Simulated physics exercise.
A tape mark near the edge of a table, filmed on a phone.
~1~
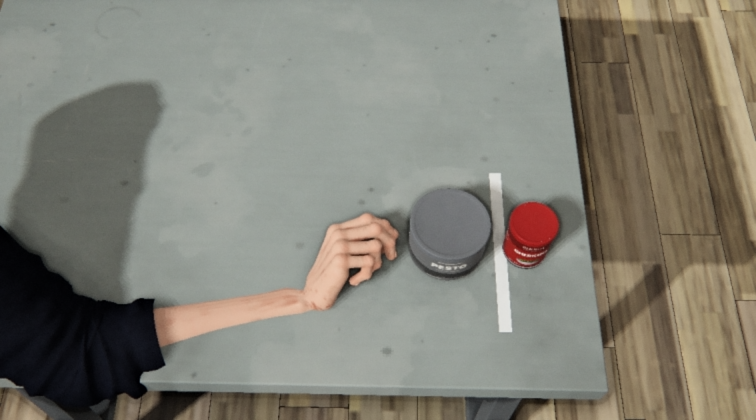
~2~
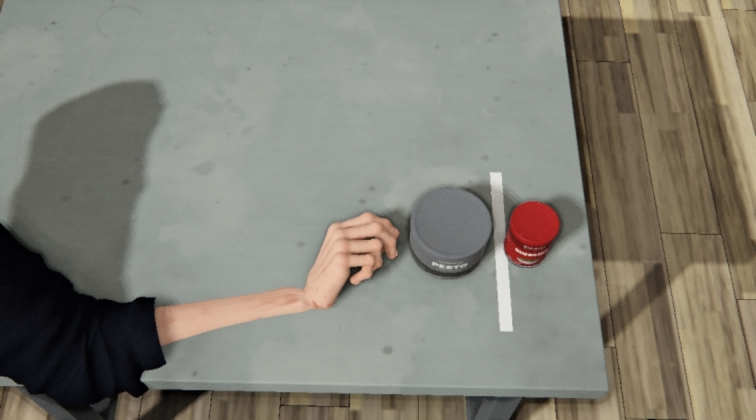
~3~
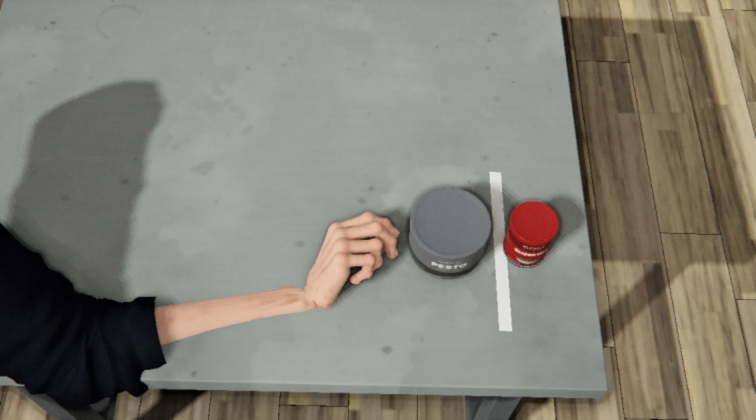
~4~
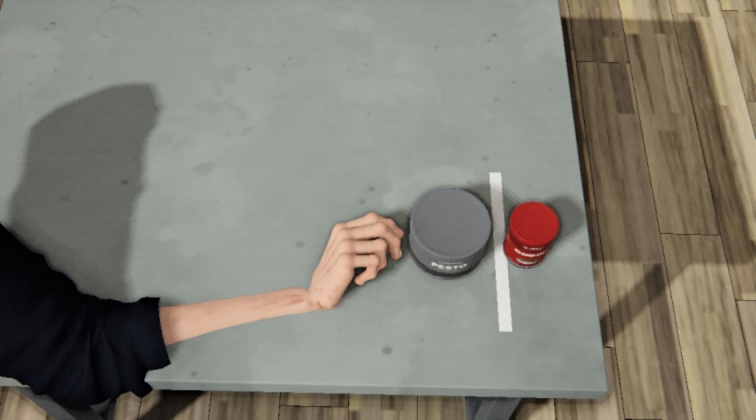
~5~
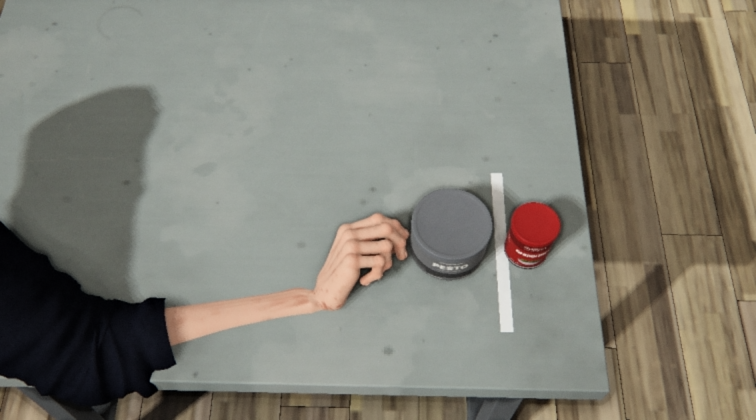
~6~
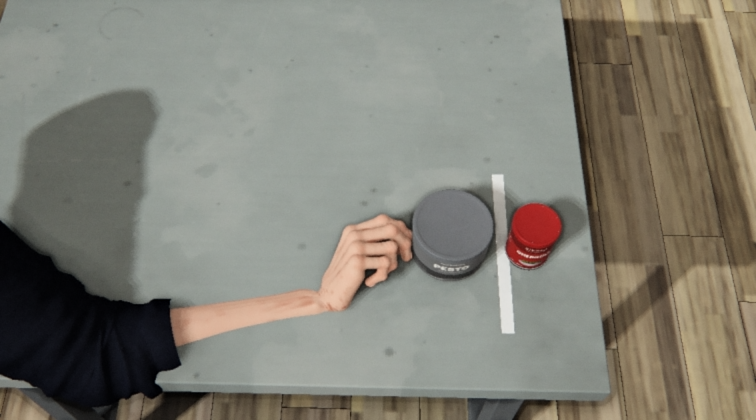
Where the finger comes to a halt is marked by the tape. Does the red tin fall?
Yes.
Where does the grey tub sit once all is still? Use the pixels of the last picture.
I'd say it stops near (552, 239).
Then, 2.06 s on from there, red tin turned 26° from its first pose near (621, 243).
Then, 2.40 s on from there, red tin on its way down near (597, 372).
In the end, the red tin goes over the edge.
